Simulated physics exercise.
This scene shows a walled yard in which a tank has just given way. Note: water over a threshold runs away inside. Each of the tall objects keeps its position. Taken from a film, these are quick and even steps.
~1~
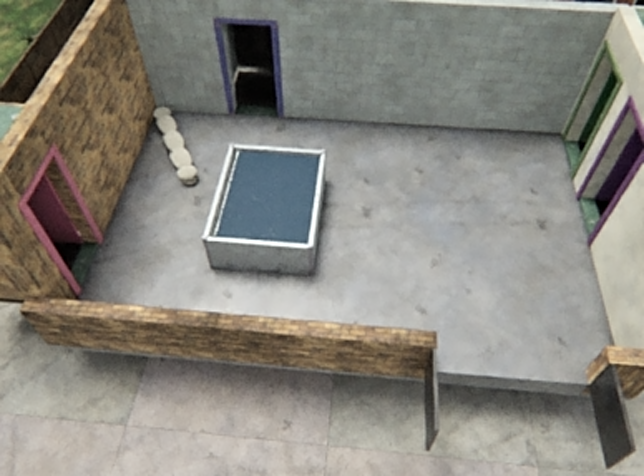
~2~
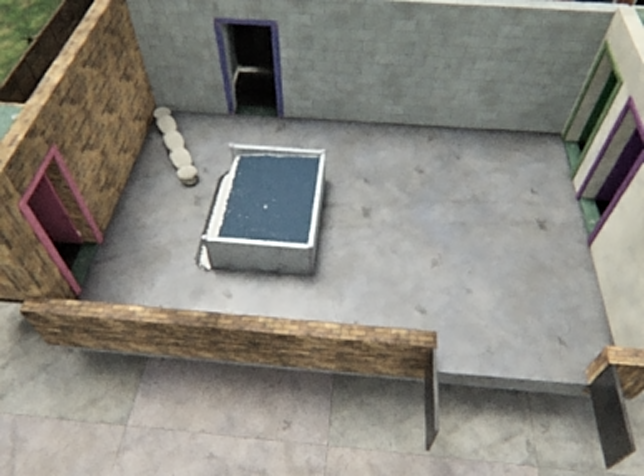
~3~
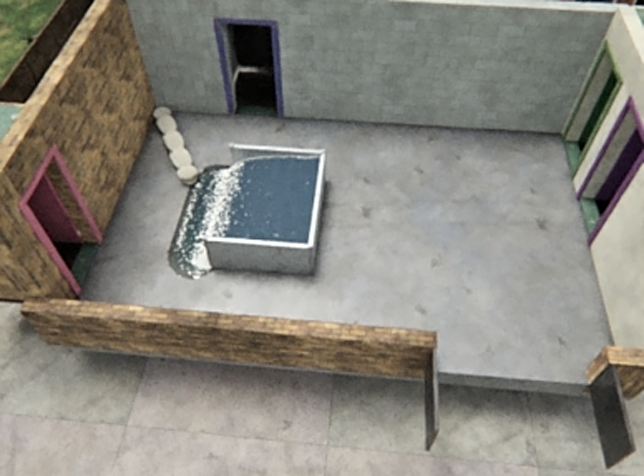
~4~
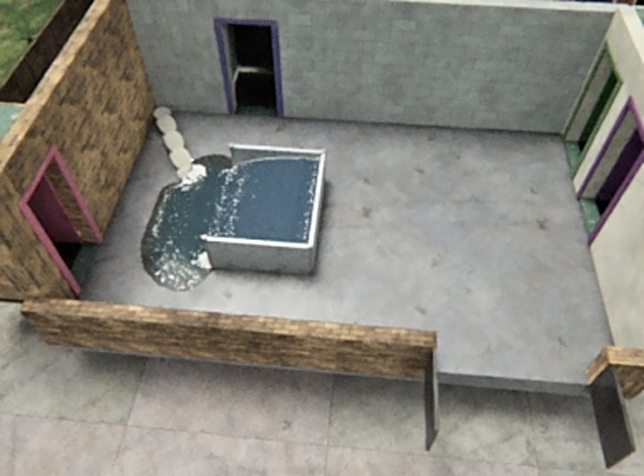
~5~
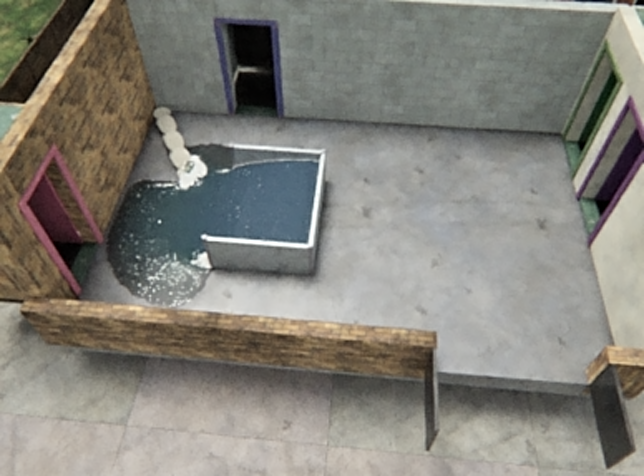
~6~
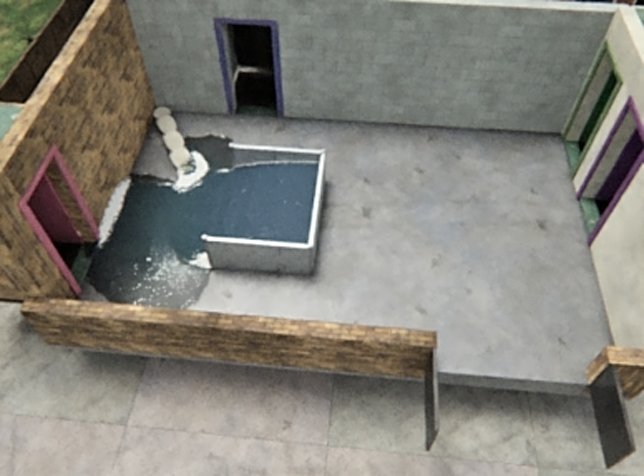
Water pouring from the open left side of a tank in a walled yard, spreading leftward across the grey floor past round blocks to the brown wall.
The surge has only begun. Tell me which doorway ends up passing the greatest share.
That would be the pink doorway.
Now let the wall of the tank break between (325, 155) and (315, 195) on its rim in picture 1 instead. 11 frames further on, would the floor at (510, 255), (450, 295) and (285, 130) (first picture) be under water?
Going through them in turn, I'd say sodden, sodden and spared.
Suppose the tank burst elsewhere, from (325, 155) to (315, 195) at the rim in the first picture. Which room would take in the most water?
The green one.
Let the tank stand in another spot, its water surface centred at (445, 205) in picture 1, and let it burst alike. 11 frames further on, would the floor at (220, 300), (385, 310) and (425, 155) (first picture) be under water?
Result, in order: Affected; unaffected; unaffected.
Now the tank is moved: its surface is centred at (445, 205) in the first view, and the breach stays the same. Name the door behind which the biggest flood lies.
That would be the one in pink.
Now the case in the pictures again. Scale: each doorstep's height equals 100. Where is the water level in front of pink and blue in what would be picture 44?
I'd say around 200 and 140 in a hundred.
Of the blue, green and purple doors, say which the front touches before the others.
It's the one in blue.
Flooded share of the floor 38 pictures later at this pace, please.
It comes to 75 per cent.
A moment on, water covers 20 % of the floor; blue door not reached, pink door some in, green door not reached, purple door not reached.
Next, water covers 25 % of the floor; blue door a trickle in, pink door a lot in, green door not reached, purple door not reached.
Then, water covers 40 % of the floor; blue door a trickle in, pink door a lot in, green door not reached, purple door not reached.
Later, water covers 75 % of the floor; blue door some in, pink door a lot in, green door not reached, purple door not reached.
In the end, water covers 95 % of the floor; blue door some in, pink door a lot in, green door wet at the sill, nothing in, purple door wet at the sill, nothing in; the pink door has let in the most.
